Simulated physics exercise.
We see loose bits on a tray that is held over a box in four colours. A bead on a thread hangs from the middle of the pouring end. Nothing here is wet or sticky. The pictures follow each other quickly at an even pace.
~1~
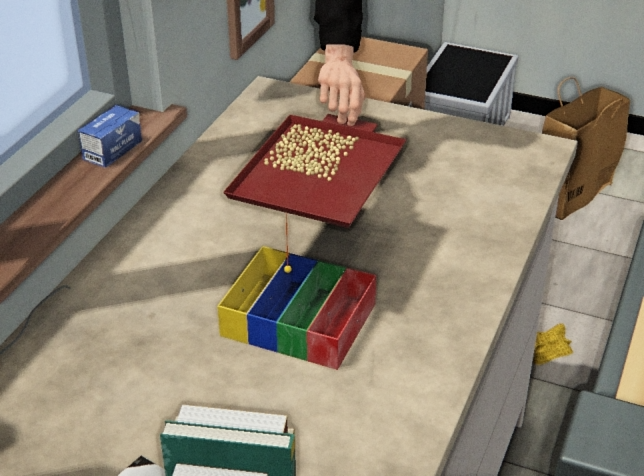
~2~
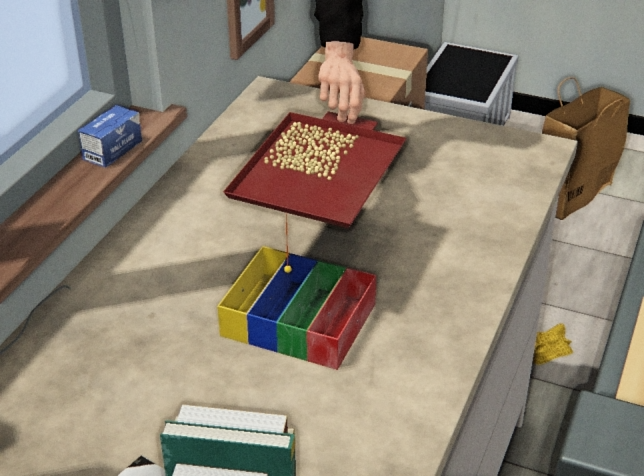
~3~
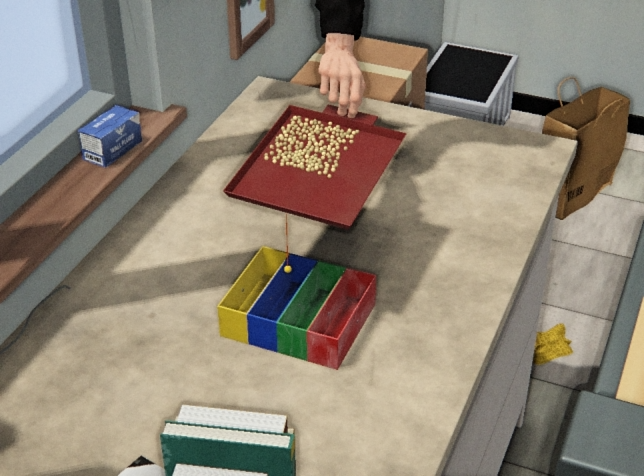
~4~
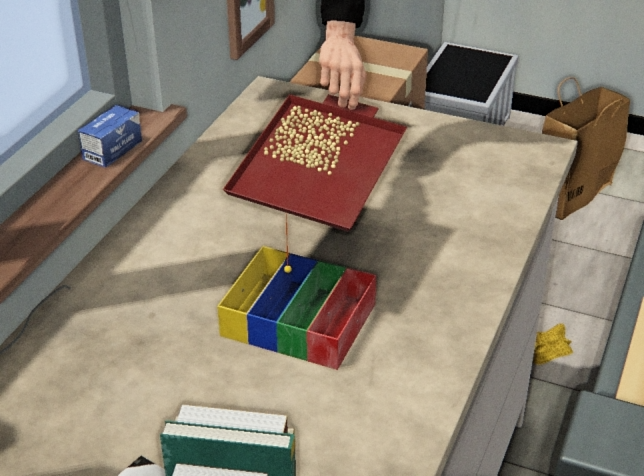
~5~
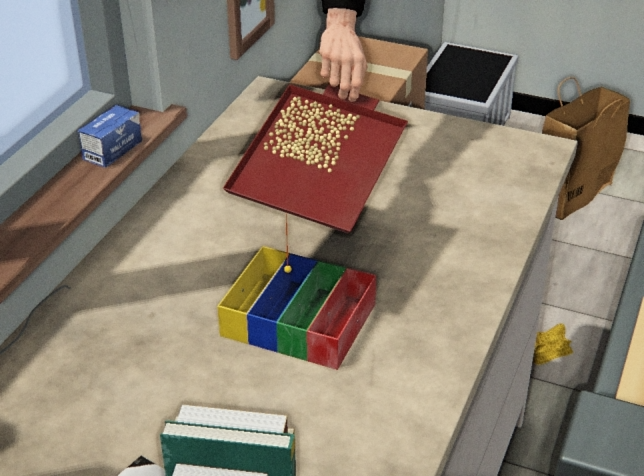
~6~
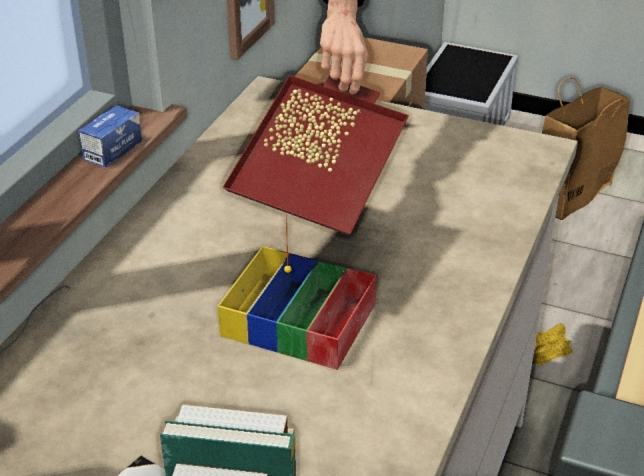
On a worktop, a hand gradually tilts a red tray of beans above a four-coloured box.
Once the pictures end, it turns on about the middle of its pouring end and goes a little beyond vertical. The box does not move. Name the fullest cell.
It favours the red compartment.
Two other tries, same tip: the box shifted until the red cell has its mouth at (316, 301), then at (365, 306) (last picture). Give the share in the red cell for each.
In turn 10 and 40 in a hundred.
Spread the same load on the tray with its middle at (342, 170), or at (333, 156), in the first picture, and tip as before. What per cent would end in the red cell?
Roughly 80 per cent, and 80 per cent.
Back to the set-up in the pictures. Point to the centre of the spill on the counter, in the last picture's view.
Near (394, 371).
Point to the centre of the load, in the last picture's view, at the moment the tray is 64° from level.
Close to (342, 293).
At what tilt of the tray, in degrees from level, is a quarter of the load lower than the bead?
At some 60 degrees.
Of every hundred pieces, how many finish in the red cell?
About 70 per cent.
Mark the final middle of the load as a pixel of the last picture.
Near (342, 338).
Soon, tray tipped steeply; about a quarter on the tray; about a third in the red cell; a stray few in the green cell; a stray few in the blue cell; about a third falling or outside the box.
A while on, tray tipped past a quarter turn; about two thirds in the red cell; a stray few in the green cell; a stray few in the blue cell; about a quarter falling or outside the box.
Towards the end, tray tipped past a quarter turn; about two thirds in the red cell; a stray few in the green cell; a stray few in the blue cell; about a quarter falling or outside the box.
Finally, tray tipped past a quarter turn; about two thirds in the red cell; a stray few in the green cell; a stray few in the blue cell; none in the yellow cell; about a quarter outside the box.
